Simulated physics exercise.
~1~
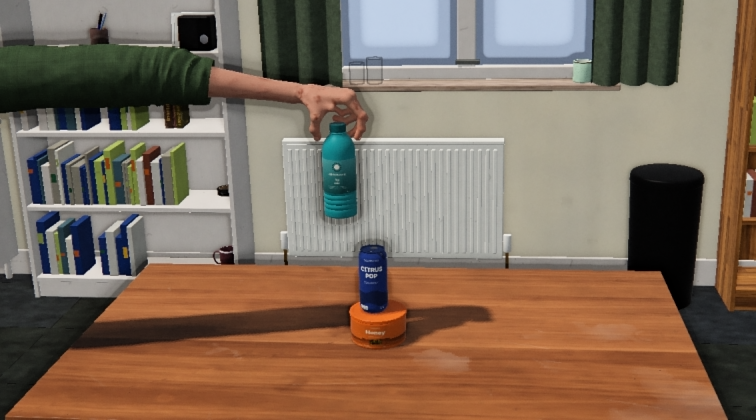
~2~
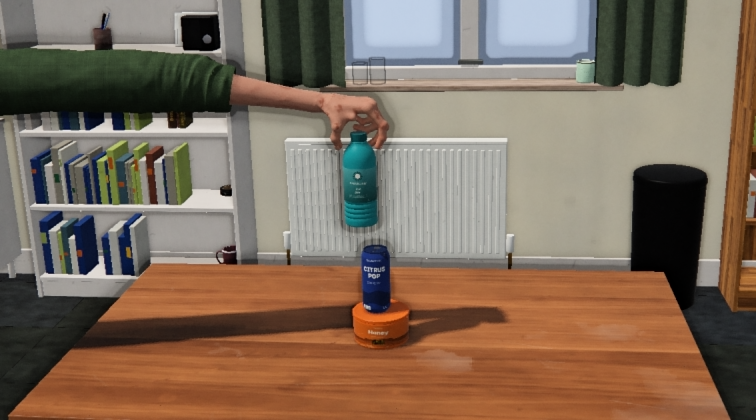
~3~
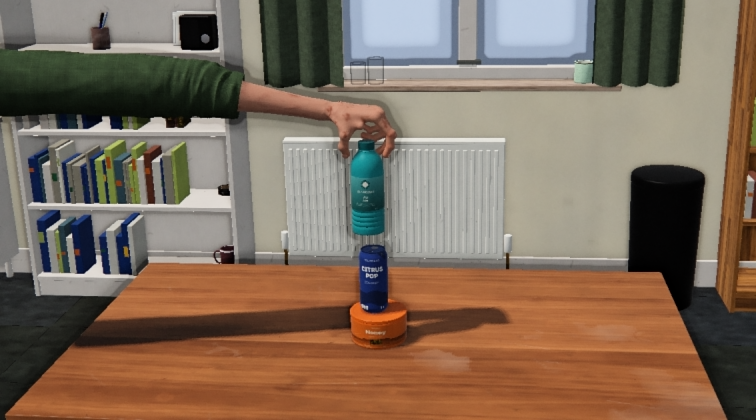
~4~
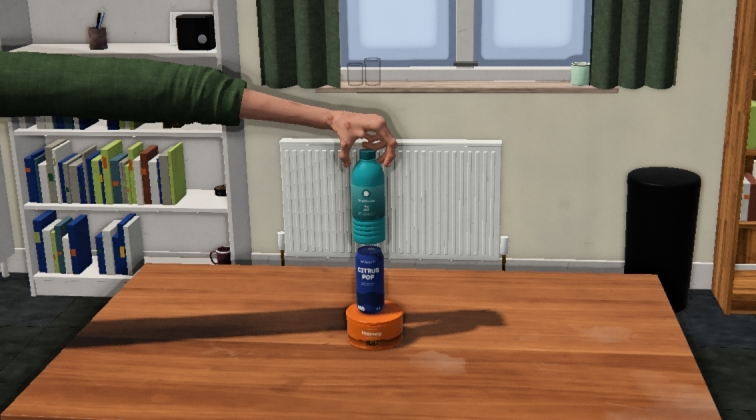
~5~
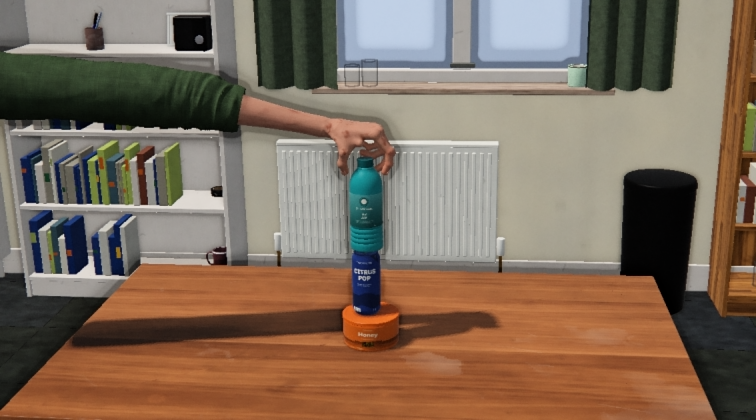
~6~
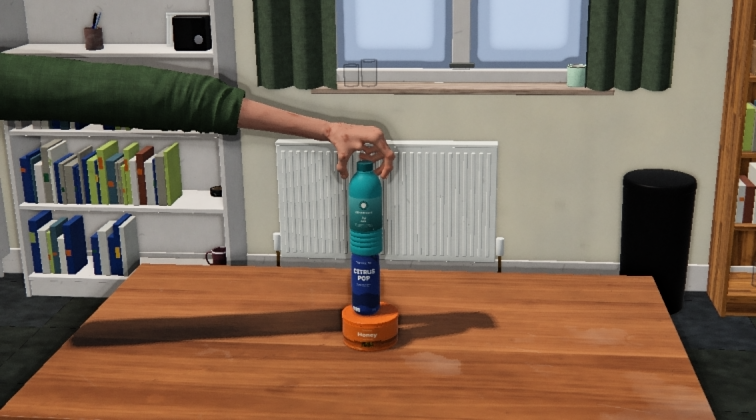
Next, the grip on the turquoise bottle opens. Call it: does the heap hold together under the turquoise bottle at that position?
It holds together.
Then, 1.00 s later than the last frame, all is still.
Then, 2.10 s later than the last frame, turquoise bottle resting near (366, 208).
When it is over, all 3 as before. End places, in pixels of the last picture, turquoise bottle near (366, 208). The pile holds.
